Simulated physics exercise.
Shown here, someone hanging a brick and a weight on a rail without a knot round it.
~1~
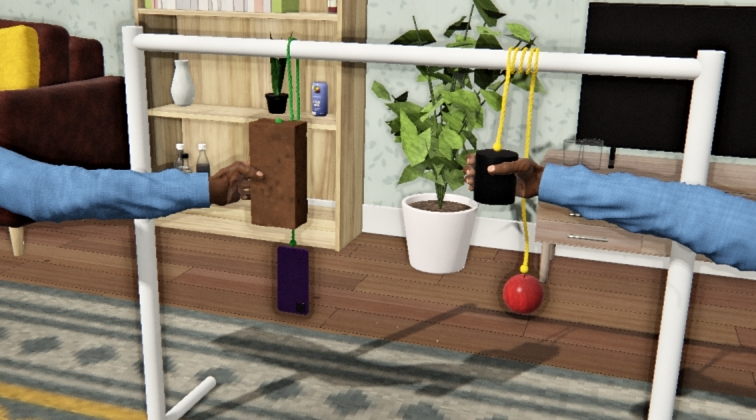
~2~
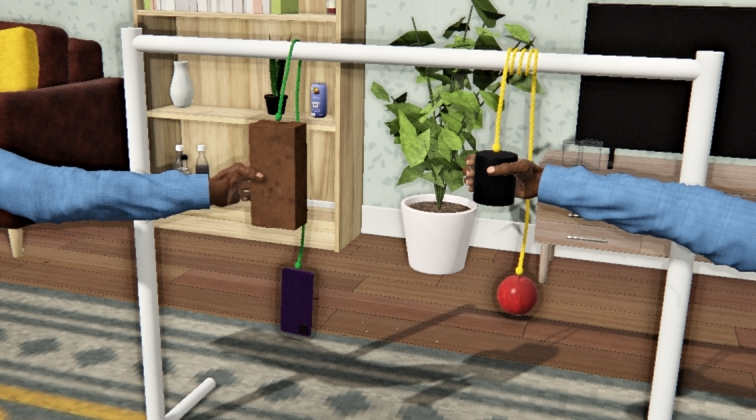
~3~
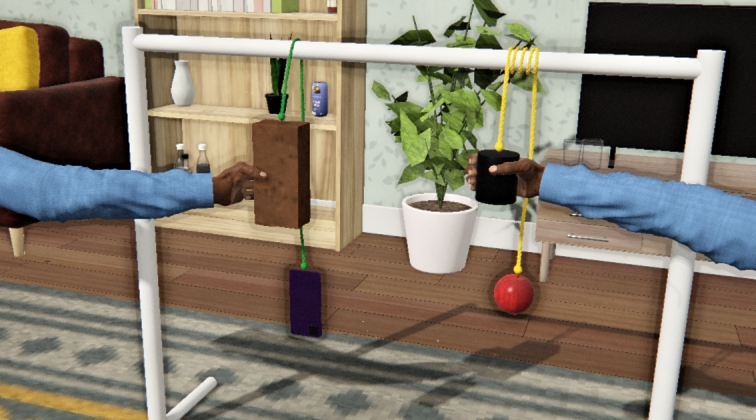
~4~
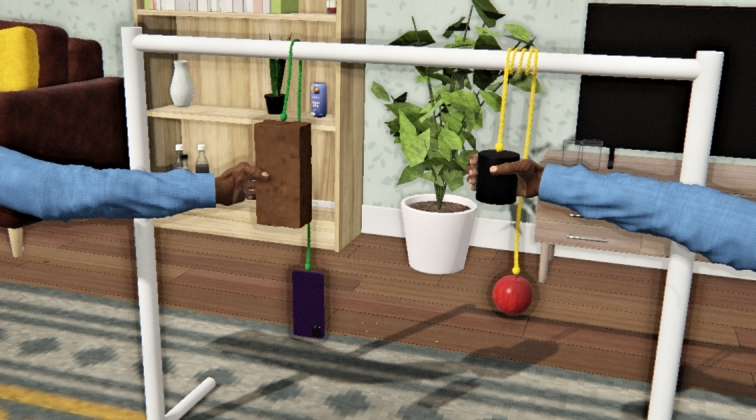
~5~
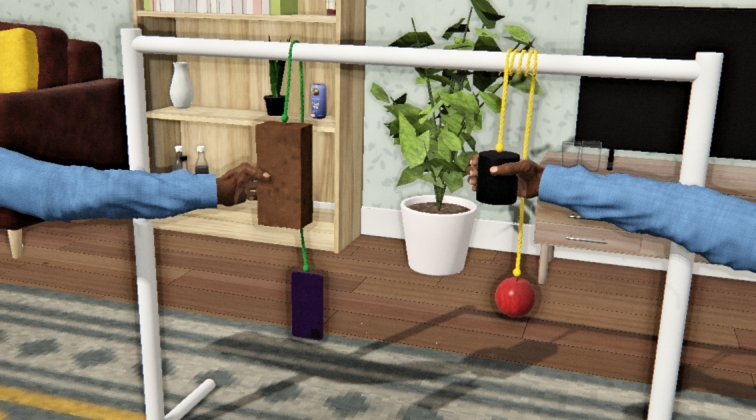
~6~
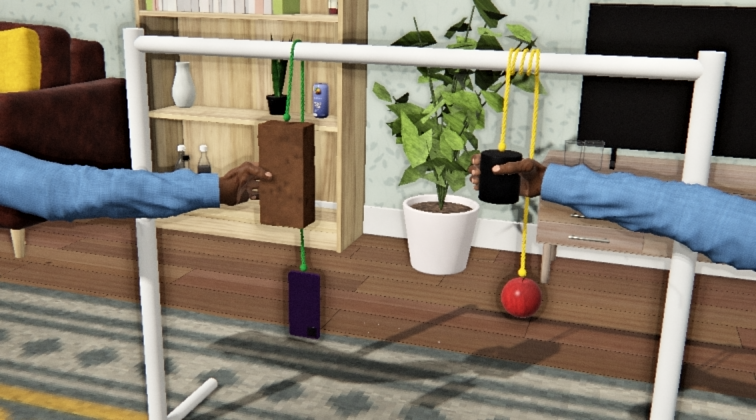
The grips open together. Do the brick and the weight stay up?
In the end the brick runs down to the floor; the weight is held.
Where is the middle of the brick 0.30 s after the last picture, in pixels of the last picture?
Near (290, 264).
Then, 0.30 s on from there, brick dropping near (290, 264); weight off the floor near (502, 174).
Then, 0.60 s on from there, brick on the floor; weight off the floor near (504, 174).
Then, 0.88 s on from there, brick on the floor; weight off the floor near (502, 175).
In the end, brick on the floor; weight off the floor near (503, 174). The brick drops and the weight keeps its height.
